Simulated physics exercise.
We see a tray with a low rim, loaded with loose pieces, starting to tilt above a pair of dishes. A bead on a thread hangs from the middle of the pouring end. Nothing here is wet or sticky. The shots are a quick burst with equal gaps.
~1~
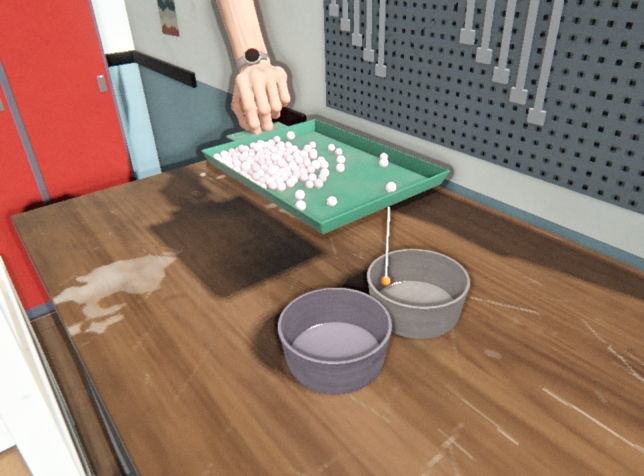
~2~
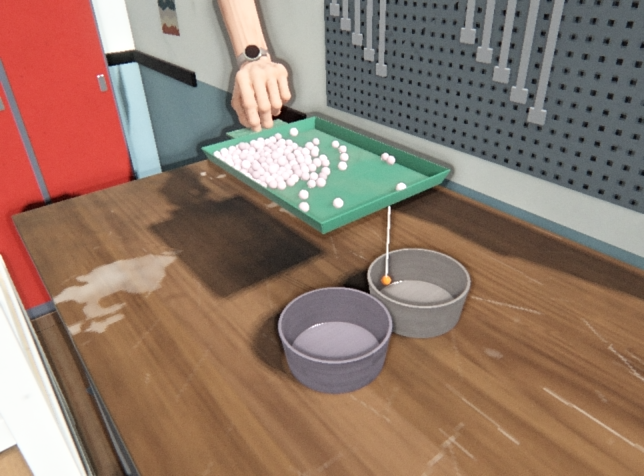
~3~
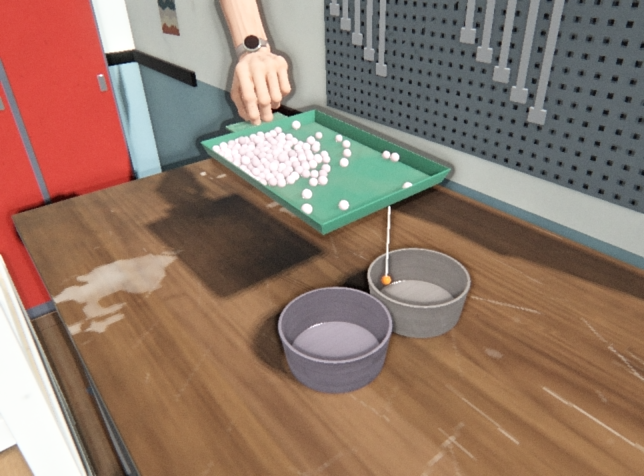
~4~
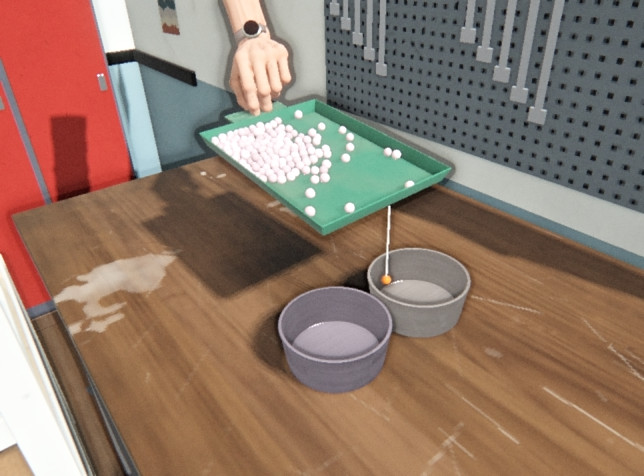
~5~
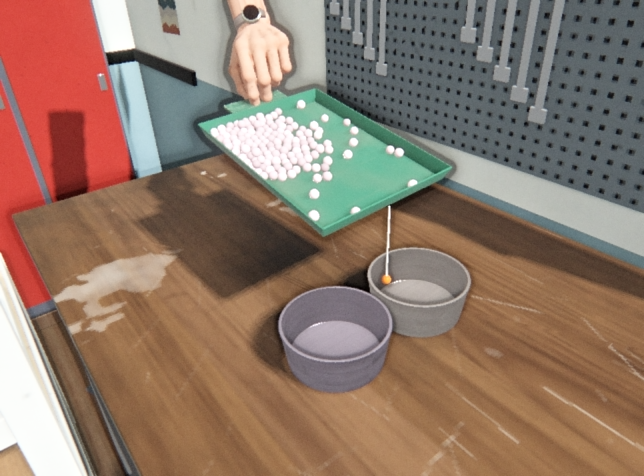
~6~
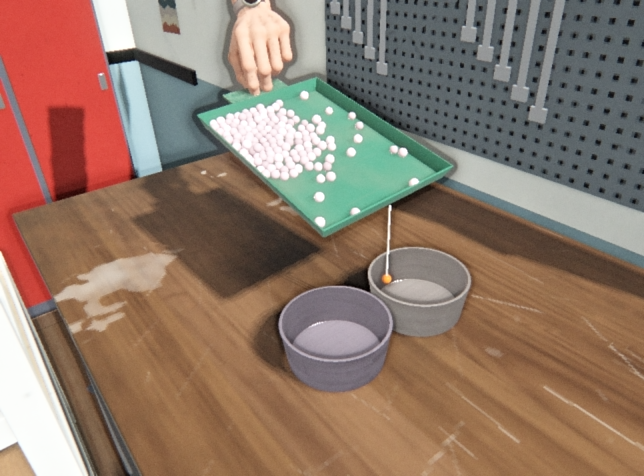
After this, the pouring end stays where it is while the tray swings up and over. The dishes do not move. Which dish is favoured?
The left dish gets more.
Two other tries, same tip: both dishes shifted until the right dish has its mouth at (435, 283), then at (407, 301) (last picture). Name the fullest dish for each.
One: The left-hand dish. Two: The left dish.
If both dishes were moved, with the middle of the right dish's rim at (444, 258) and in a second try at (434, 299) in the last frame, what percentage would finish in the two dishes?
Roughly 50 per cent, and 90 per cent.
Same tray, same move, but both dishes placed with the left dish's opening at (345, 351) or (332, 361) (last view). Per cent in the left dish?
Roughly 80 per cent, and 60 per cent.
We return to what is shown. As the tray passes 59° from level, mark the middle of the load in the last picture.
Roughly at (347, 230).
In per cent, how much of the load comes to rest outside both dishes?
About 20 per cent.
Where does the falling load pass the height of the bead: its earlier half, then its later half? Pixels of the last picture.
First near (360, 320), later near (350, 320).
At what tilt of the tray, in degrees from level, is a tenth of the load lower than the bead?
Roughly 50°.
Shortly afterwards, tray tipped steeply; near half on the tray; near a quarter in the left dish; a little outside both; a little in the air.
Next, tray tipped right over; the bulk in the left dish; near a quarter outside both.
Some moments later, tray tipped past a quarter turn; the bulk in the left dish; near a quarter outside both.
In the end, tray tipped past a quarter turn; the bulk in the left dish; none at all in the right dish; near a quarter outside both.
